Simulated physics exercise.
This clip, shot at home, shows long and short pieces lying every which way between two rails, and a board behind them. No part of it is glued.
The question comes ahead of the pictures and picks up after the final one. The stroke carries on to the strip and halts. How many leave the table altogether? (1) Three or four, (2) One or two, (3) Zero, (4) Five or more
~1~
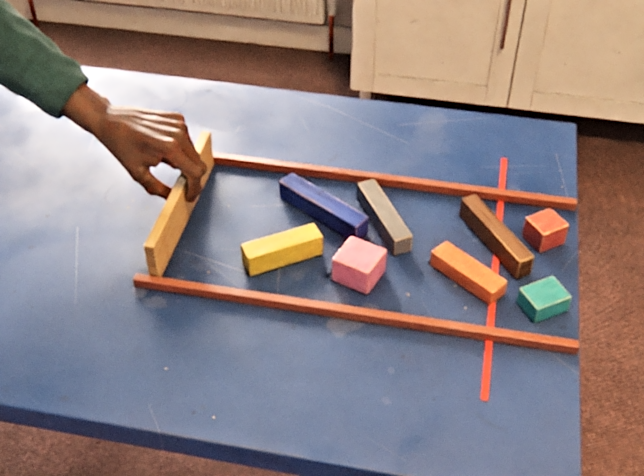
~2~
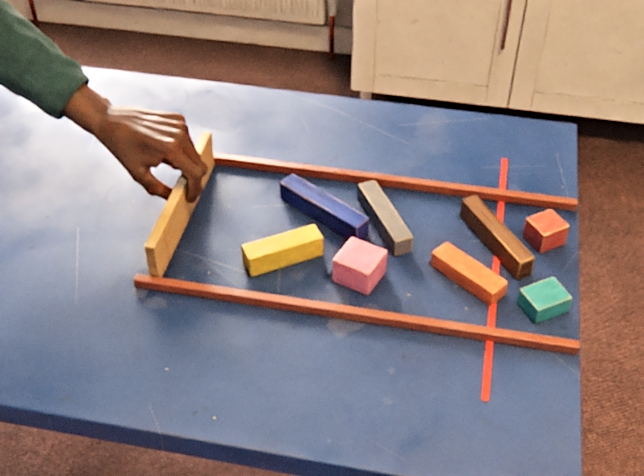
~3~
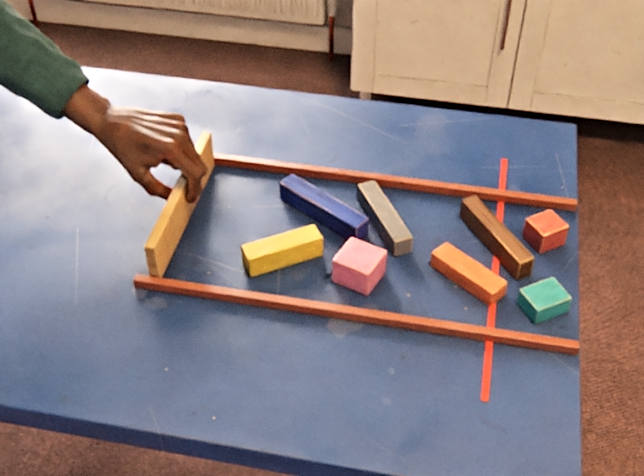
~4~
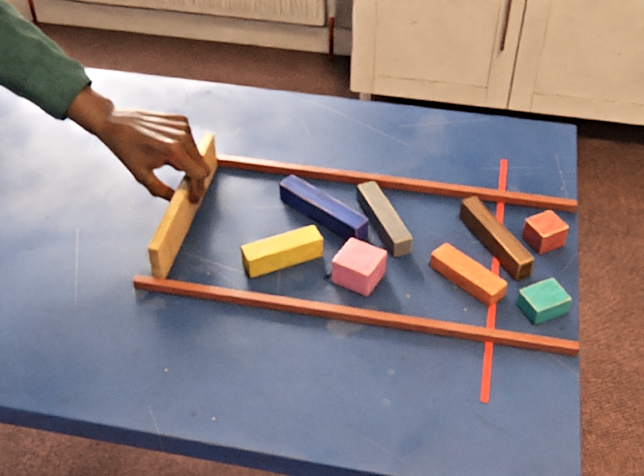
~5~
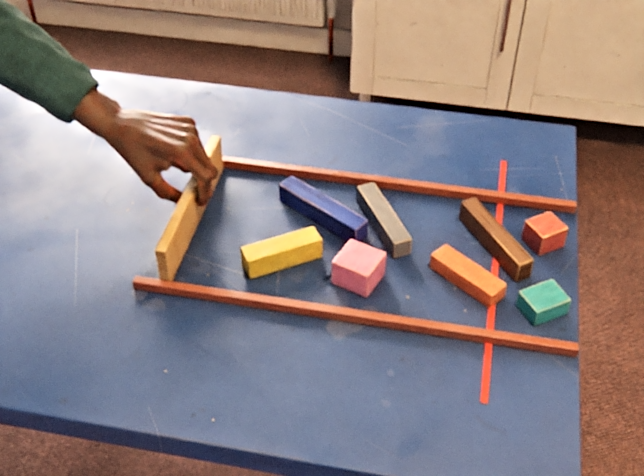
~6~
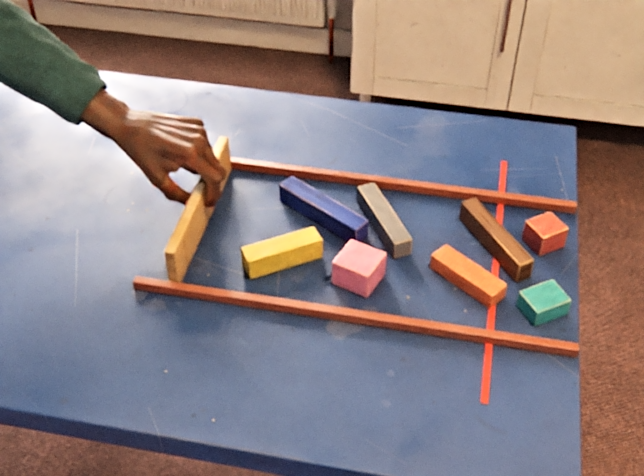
(2) One or two.
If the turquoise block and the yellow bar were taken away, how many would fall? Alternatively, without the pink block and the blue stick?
Taking the two tries in turn, it comes to 1 and 0.
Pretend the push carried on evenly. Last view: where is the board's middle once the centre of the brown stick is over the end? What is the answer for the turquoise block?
(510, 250) and then (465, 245), give or take.
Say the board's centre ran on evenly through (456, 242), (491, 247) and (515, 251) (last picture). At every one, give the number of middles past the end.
Past the end: 0, 2 and 4.
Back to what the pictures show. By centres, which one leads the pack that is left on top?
Looking at the middles, it's the orange bar.
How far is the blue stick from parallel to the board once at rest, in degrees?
The angle comes out near 20 degrees.
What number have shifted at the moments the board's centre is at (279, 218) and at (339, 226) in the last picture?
Tally: 2; 4.
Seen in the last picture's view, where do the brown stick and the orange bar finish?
The brown stick ends at (569, 239) and the orange bar at (576, 295).
A little later, none off yet; turquoise block at rest near (543, 303); red block at rest near (545, 234); brown stick at rest near (495, 239).
Next, none off yet; turquoise block shifted a little near (567, 305); red block moving near (551, 234); brown stick shifted a little near (525, 237).
When it is over, the number that fall off is one or two; down, red block and turquoise block.
